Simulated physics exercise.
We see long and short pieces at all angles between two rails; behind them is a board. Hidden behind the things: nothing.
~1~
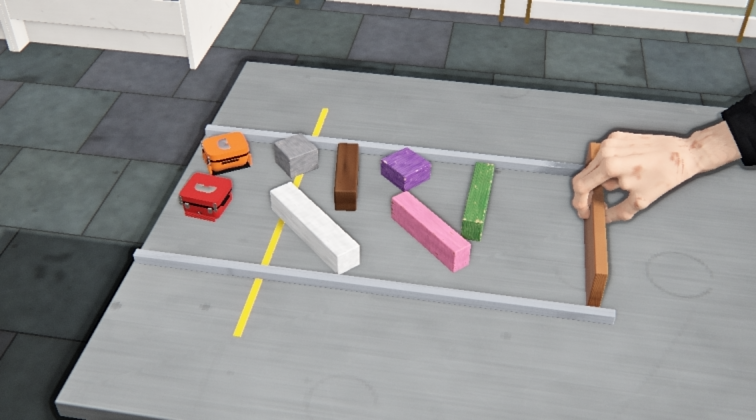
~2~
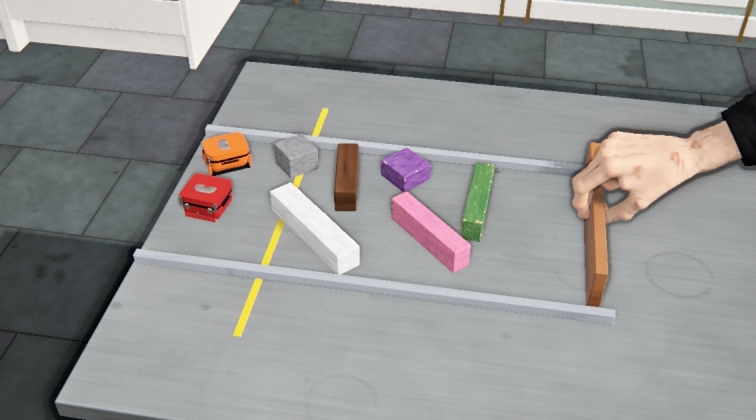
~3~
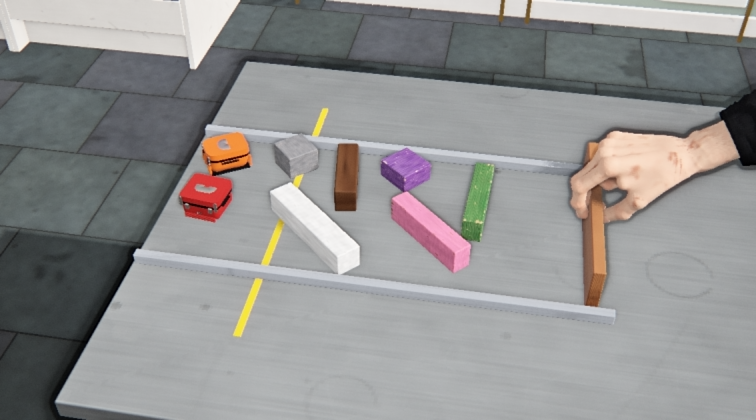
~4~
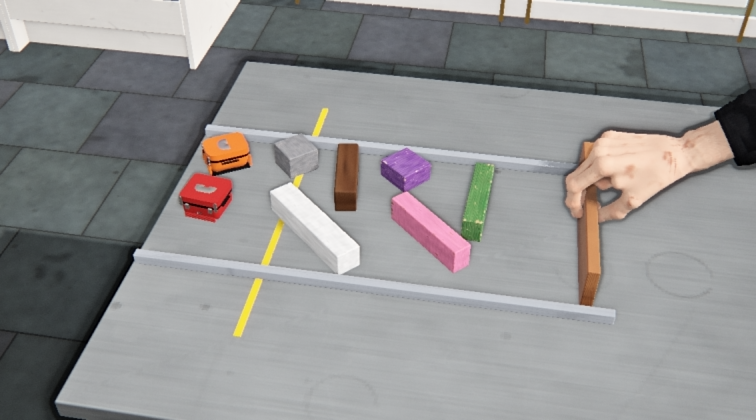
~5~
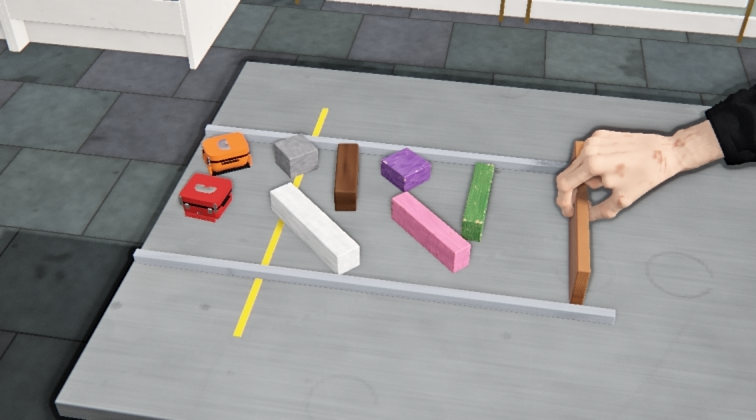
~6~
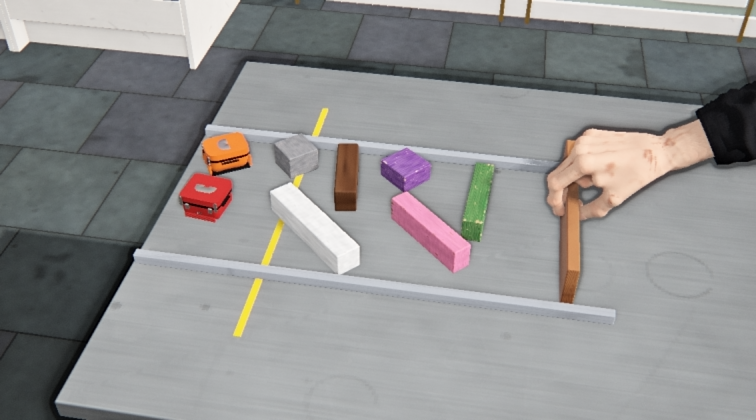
At first, a hand holds a brown board upright at the right end of two rails on a grey table, with colourful blocks, bars, two small cases and a yellow tape line to its left. Then the hand slides the board slightly leftward between the rails, while the other pieces stay still.
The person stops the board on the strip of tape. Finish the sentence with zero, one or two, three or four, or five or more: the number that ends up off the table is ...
The number that ends up off the table is one or two.
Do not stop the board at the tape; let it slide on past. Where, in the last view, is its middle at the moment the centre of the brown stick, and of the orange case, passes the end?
The brown stick gives roughly (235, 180), the orange case roughly (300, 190).
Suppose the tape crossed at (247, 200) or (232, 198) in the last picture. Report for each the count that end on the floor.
Tallies: 3, 3.
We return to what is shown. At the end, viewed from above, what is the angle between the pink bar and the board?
I'd estimate about 20 degrees.
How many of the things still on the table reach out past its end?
My count gives 1.
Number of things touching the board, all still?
Result: 2 in all.
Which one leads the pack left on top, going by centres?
The red case is foremost.
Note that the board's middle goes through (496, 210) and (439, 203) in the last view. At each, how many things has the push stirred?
At first I count 0, and then 3.
A little later, none off yet; orange case at rest near (226, 154); red case at rest near (207, 198); grey block at rest near (296, 156).
When it is over, the number that fall off is one or two; down, orange case.
